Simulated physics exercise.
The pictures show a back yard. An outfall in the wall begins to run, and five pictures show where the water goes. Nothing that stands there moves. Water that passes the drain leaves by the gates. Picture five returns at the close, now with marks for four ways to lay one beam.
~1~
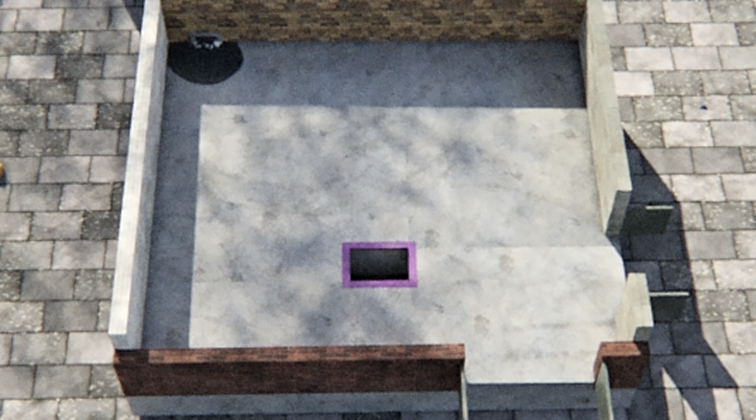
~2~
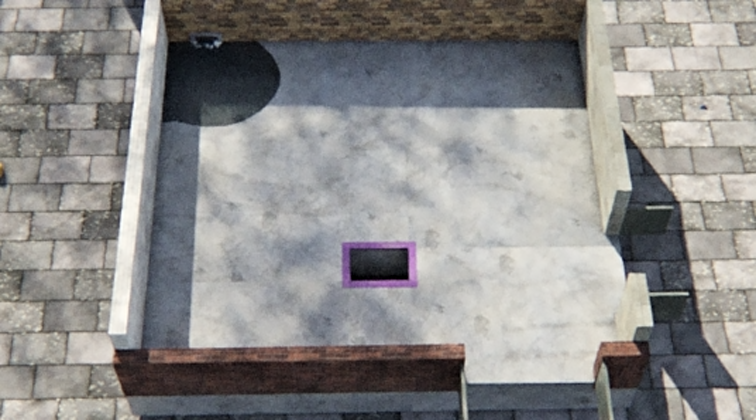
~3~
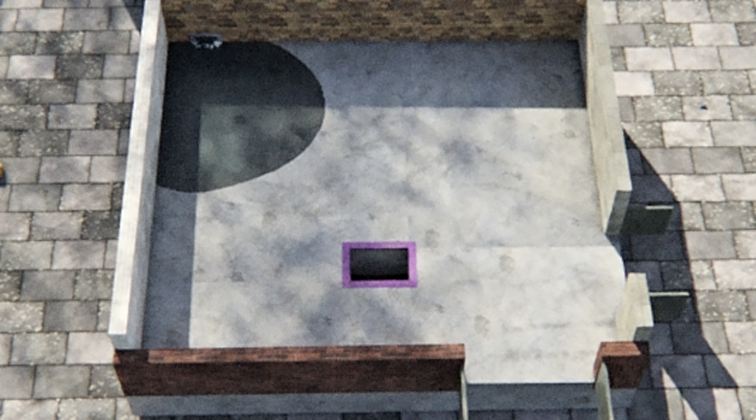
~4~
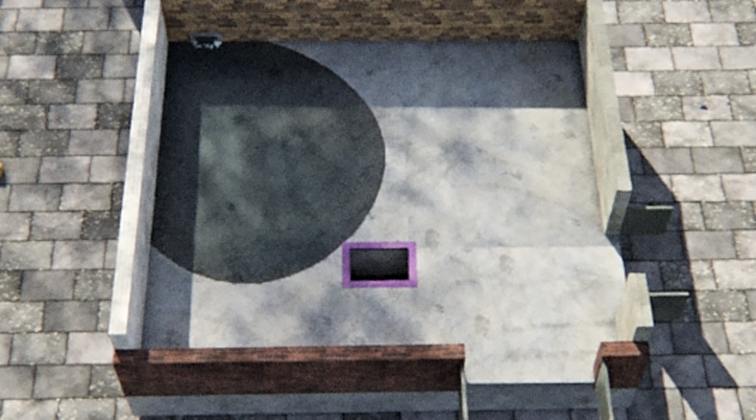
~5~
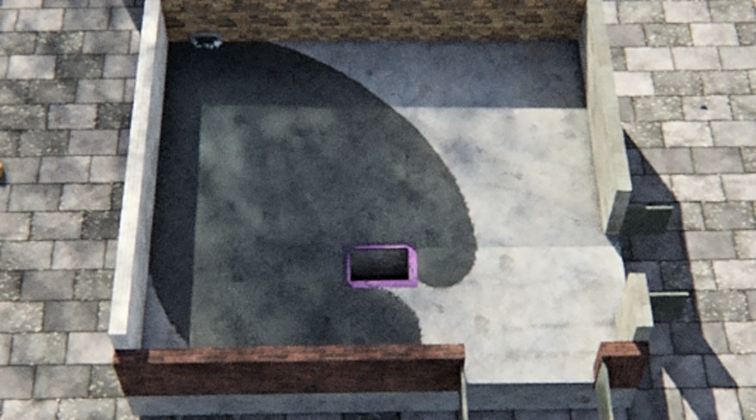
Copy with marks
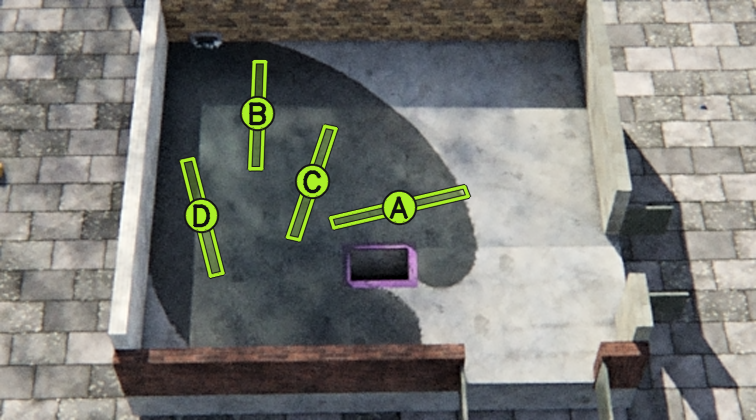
Dark water spreads from the top left corner across the walled yard, reaching a purple-edged drain.
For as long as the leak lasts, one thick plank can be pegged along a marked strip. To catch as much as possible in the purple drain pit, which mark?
Choose D.
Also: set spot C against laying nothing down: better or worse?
Spot C is worse.
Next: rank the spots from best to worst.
Best to worst: D, A, B, C.
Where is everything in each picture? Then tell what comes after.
Outfall at (206, 38); purple drain pit at (379, 265); open gate at (610, 275); open gate at (527, 369); water covers 2 % of the ground and shows as far out as (235, 70); purple drain pit still dry.
Water covers 7 % of the ground and shows as far out as (208, 122); purple drain pit still dry.
Water covers 15 % of the ground and shows as far out as (200, 187); purple drain pit still dry.
Water covers 31 % of the ground and shows as far out as (308, 264); purple drain pit still dry.
Water covers 49 % of the ground and shows as far out as (365, 324); purple drain pit taking water.
On the marked copy, A from (332, 222) to (466, 191); B from (255, 168) to (259, 61); C from (293, 238) to (330, 127); D from (187, 159) to (216, 274).
For spot A, about 13 % of the stream runs into the purple drain pit, about 87 % out by the gates.
For spot B, about 9 % of the stream runs into the purple drain pit, about 90 % out by the gates.
For spot C, about 2 % of the stream runs into the purple drain pit, about 98 % out by the gates.
For spot D, about 30 % of the stream runs into the purple drain pit, about 70 % out by the gates.
